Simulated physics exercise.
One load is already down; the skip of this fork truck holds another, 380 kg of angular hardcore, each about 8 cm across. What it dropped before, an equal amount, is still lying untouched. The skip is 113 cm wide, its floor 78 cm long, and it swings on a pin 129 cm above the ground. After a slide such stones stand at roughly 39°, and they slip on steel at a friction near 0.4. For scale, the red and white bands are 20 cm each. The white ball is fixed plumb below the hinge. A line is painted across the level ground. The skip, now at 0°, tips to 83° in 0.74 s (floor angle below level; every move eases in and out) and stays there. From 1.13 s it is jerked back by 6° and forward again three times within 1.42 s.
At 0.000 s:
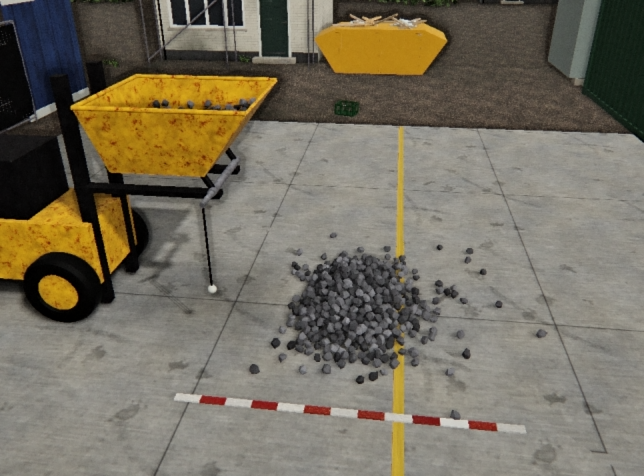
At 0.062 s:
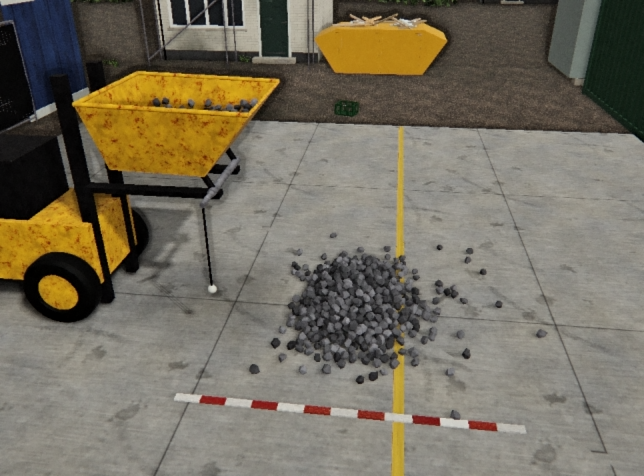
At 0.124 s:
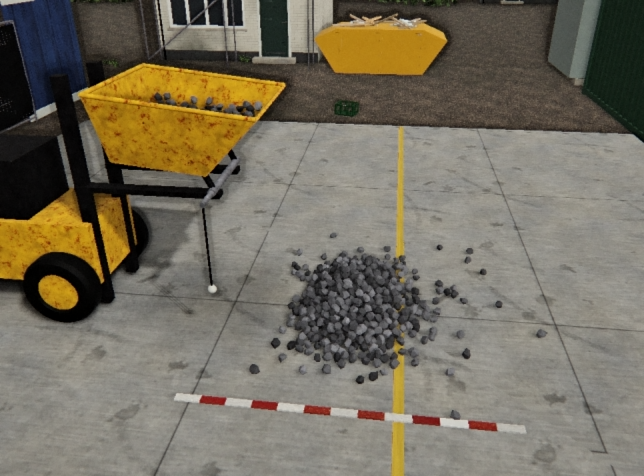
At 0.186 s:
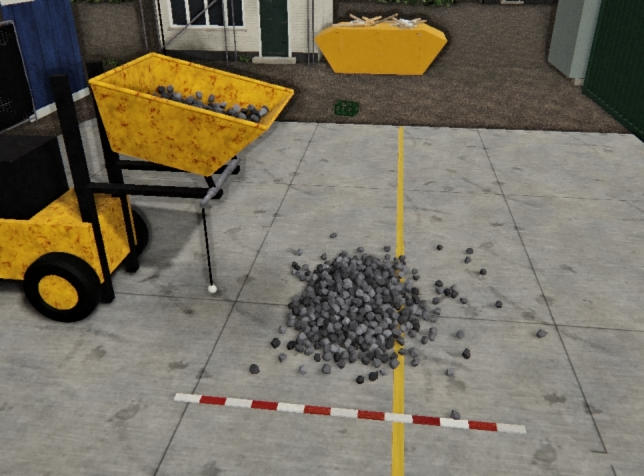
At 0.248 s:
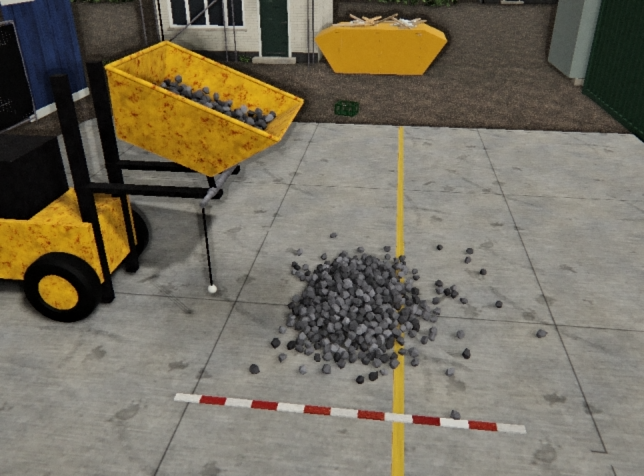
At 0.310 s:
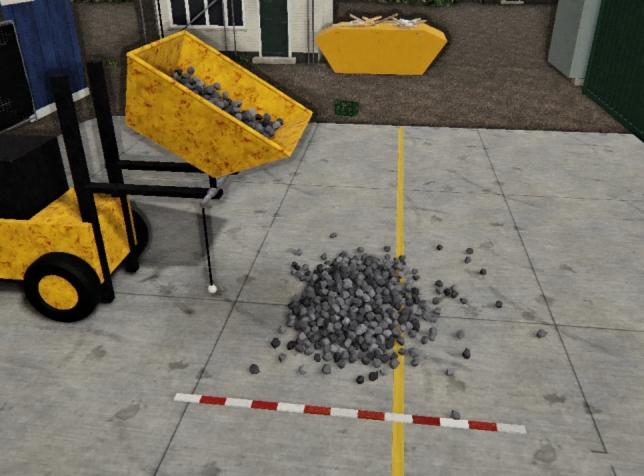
A yellow skip on a fork truck at the left starts level, then tilts gradually down to the right, its rear end rising. The grey stones inside come into fuller view along its sloping floor, while the truck and the heap of stones on the concrete stay still.
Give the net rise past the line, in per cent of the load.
Roughly 52 per cent of a load more.
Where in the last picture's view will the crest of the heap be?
Around (359, 275).
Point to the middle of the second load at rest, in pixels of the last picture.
Around (397, 301).
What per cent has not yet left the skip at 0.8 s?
About 90 per cent.
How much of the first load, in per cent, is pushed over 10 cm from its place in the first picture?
About 10 per cent.
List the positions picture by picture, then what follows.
The first frame shows lip at (245, 114), floor tilted 0°, highest stones at (242, 109). The earlier load is highest near (343, 283), 28 cm above ground level, 90 % short of the line, 10 % past the line.
In the second frame, the skip is at 2°, its lip at (248, 115); the top of the load is at (215, 108); the stones move at 0.4 m/s on average.
In the third frame, the skip is at 6°, its lip at (256, 120); the top of the load is at (156, 105); the stones move at 0.8 m/s on average.
In the fourth frame, the skip is at 13°, its lip at (267, 129); the top of the load is at (161, 97); the stones move at 1.2 m/s on average.
In the fifth frame, the skip is at 22°, its lip at (279, 140); the top of the load is at (166, 88); the stones move at 1.5 m/s on average.
In the sixth frame, the skip is at 32°, its lip at (290, 155); the top of the load is at (175, 78); the stones move at 1.5 m/s on average.
After 0.6 s the floor is at 69°; in per cent of one load, 100 in the skip, 90 short of the line, 10 past the line; the foremost stones are at (480, 292).
After 0.8 s the floor is at 83°; in per cent of one load, 92 in the skip, 98 short of the line, 10 past the line; the foremost stones are at (480, 292).
After 3.0 s the floor is at 83°; in per cent of one load, 0 in the skip, 138 short of the line, 62 past the line; the foremost stones are at (611, 326).
After 5.7 s the floor is at 83°; in per cent of one load, 0 in the skip, 138 short of the line, 62 past the line; the foremost stones are at (611, 326). Net gain past the line, 52.
